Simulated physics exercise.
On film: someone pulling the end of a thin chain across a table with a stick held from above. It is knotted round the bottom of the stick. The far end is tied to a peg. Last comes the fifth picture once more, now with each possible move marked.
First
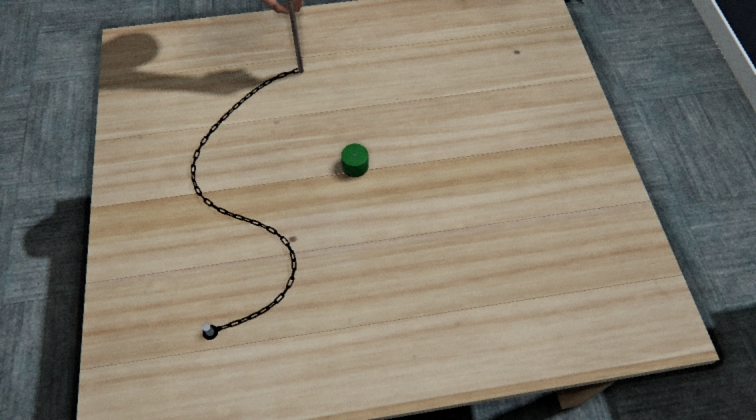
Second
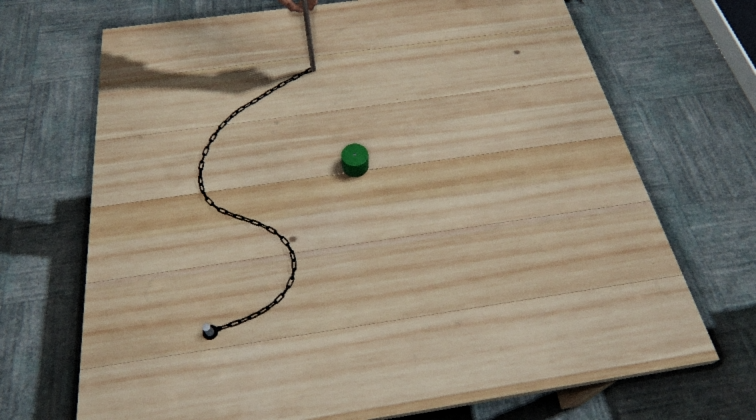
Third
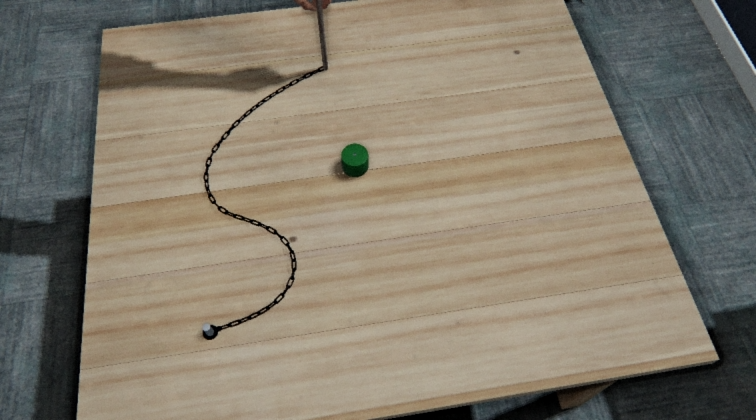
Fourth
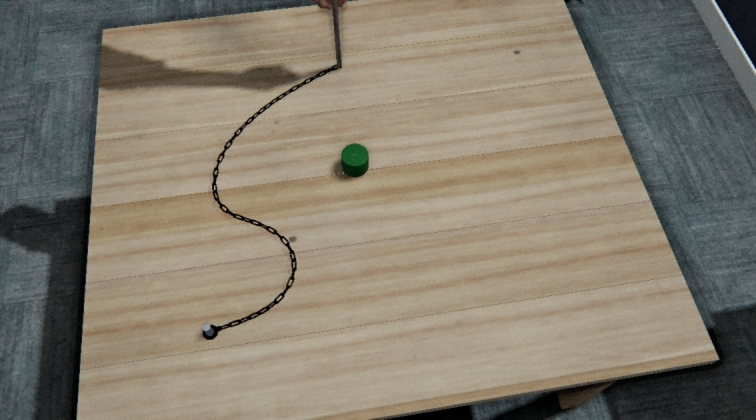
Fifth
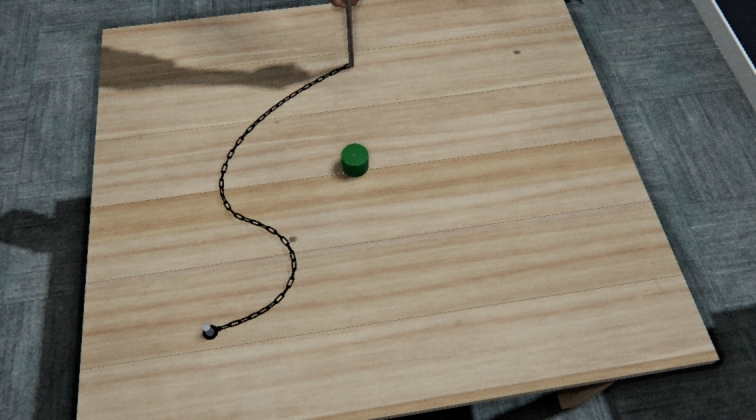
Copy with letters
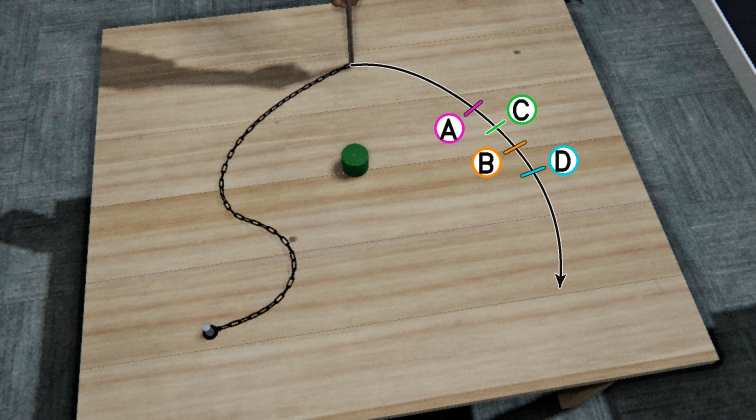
A hand with a stick dragging the end of a dark chain rightward across a wooden table, past a green pot.
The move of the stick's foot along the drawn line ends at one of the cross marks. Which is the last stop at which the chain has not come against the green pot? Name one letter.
It can go as far as B.
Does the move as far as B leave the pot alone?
Yes.
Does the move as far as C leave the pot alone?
Yes.
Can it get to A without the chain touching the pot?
Yes.
On the copy, A at (473, 108); B at (515, 147); C at (496, 127); D at (533, 172); the route from (352, 65) via (498, 130) to (560, 287).
On B. First, foot of the stick (416, 76), middle of the chain (256, 178).
Then, foot of the stick (473, 109), middle of the chain (285, 171).
Finally, foot of the stick (515, 148), middle of the chain (310, 172); nothing has been touched.
By contrast, A is safe but short; C is safe but short; D brings the chain against the pot.
